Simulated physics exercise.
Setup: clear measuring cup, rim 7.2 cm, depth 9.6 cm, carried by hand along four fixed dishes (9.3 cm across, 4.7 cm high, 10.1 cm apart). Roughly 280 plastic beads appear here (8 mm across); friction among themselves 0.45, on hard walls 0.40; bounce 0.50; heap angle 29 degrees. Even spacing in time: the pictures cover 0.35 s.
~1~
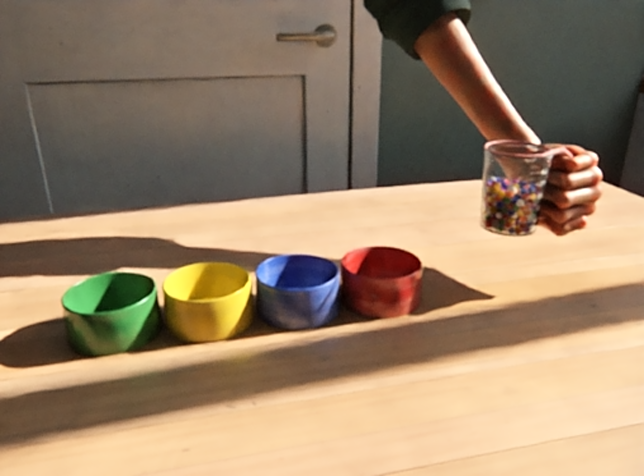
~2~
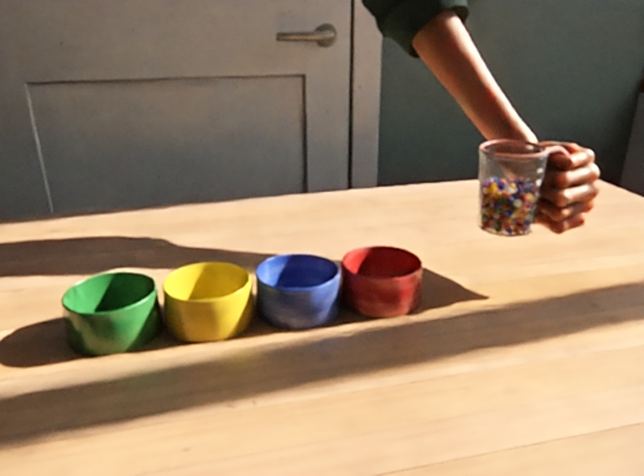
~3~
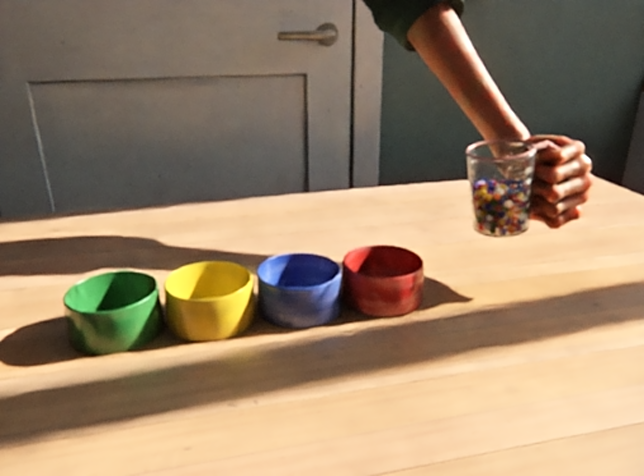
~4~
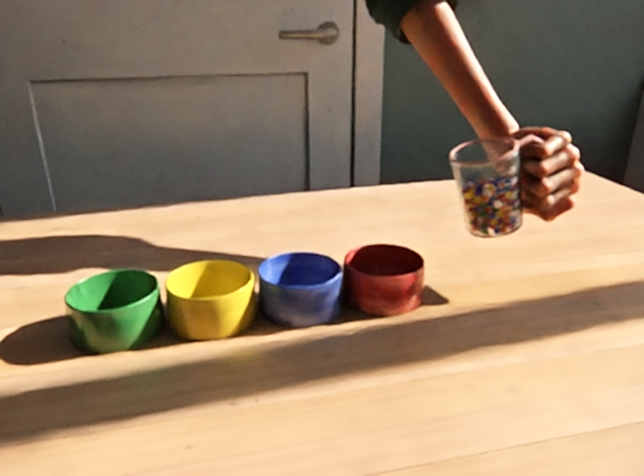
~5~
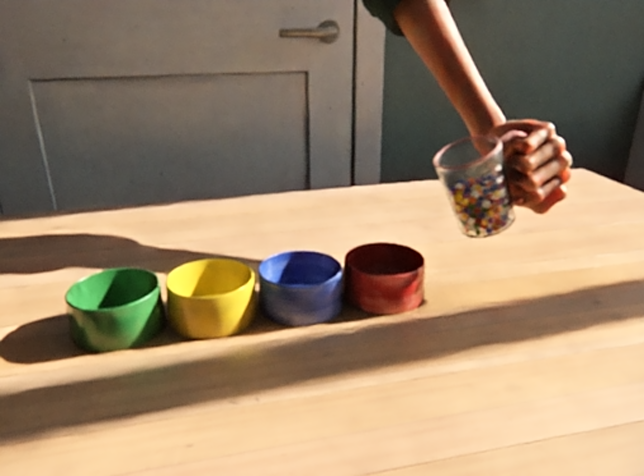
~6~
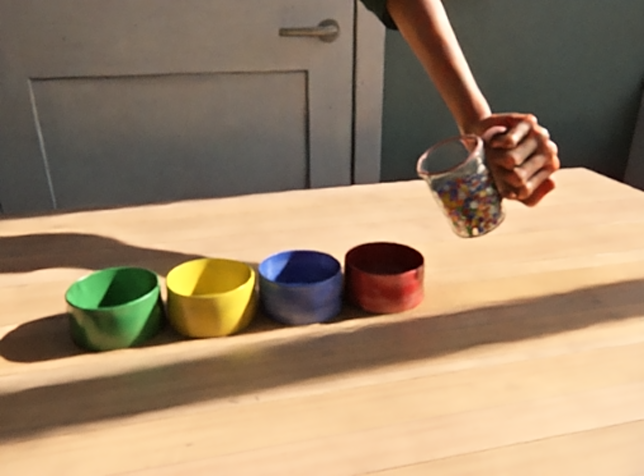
A hand moving a clear cup of colourful beads left while tilting it, beside green, yellow, blue and red bowls.
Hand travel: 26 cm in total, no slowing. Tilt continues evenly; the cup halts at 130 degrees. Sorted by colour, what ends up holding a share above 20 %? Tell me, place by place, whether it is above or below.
Red dish: Below the mark; blue dish: Above the mark; green dish: Below the mark; yellow dish: Above the mark; counter: Above the mark.
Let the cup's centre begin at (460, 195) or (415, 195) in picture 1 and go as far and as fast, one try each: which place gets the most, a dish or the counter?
Yellow, then green.
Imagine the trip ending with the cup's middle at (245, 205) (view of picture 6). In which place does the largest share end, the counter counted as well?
Most goes to: Yellow.
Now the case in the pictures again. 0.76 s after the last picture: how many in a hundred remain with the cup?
It works out to about 95 per cent of the load.
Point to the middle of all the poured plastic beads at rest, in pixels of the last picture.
Near (243, 303).
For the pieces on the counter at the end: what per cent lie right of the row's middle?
Roughly 30 %.
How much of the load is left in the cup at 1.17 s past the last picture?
Approx. 0 % - an estimate.
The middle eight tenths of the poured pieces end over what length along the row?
Some 14 cm.
Then, 0.46 s after the last picture, tilt 78 degrees; cup holds 100 %.
Then, 0.76 s after the last picture, tilt 109 degrees; cup holds 95 %, blue 5 %.
Then, 1.17 s after the last picture, tilt 130 degrees; cup holds 0 %, blue 35 %, yellow 35 %.
In the end, red 0 %, blue 35 %, green 0 %, yellow 35 %, counter 30 %.
